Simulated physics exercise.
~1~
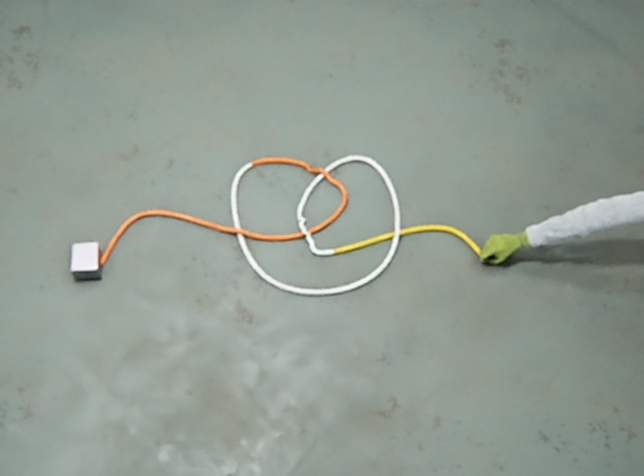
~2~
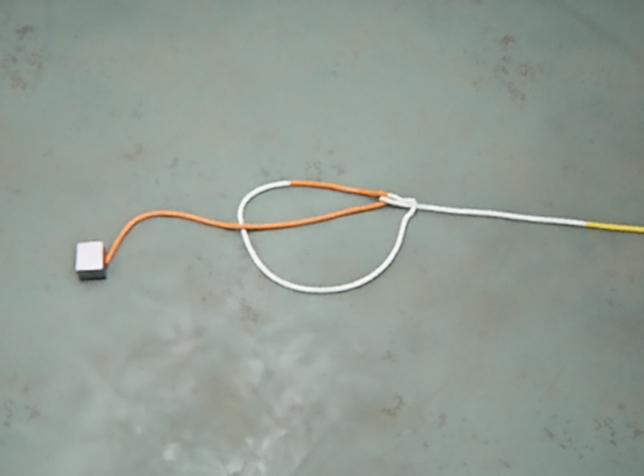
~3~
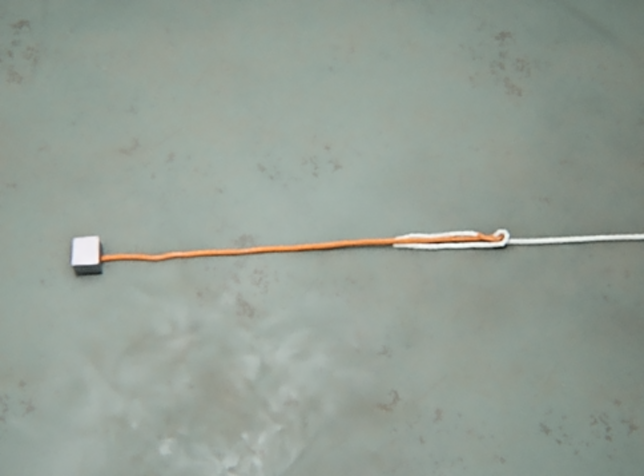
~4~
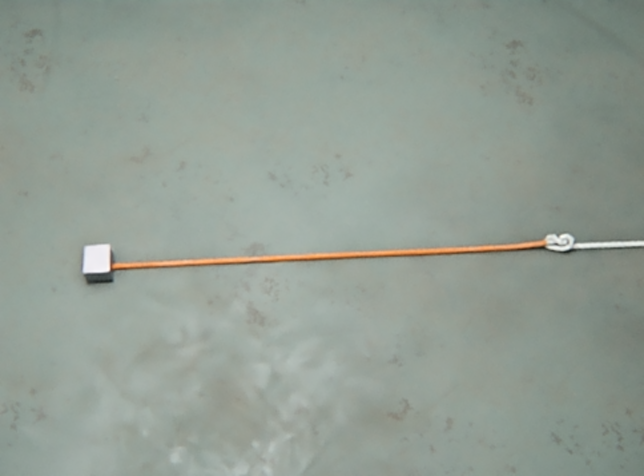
A rope coloured orange, white and yellow, fixed to a small block at the left and lying in crossing loops, is drawn to the right by a green-gloved hand; the loops narrow and close, leaving the rope taut with a small tight white knot toward the right.
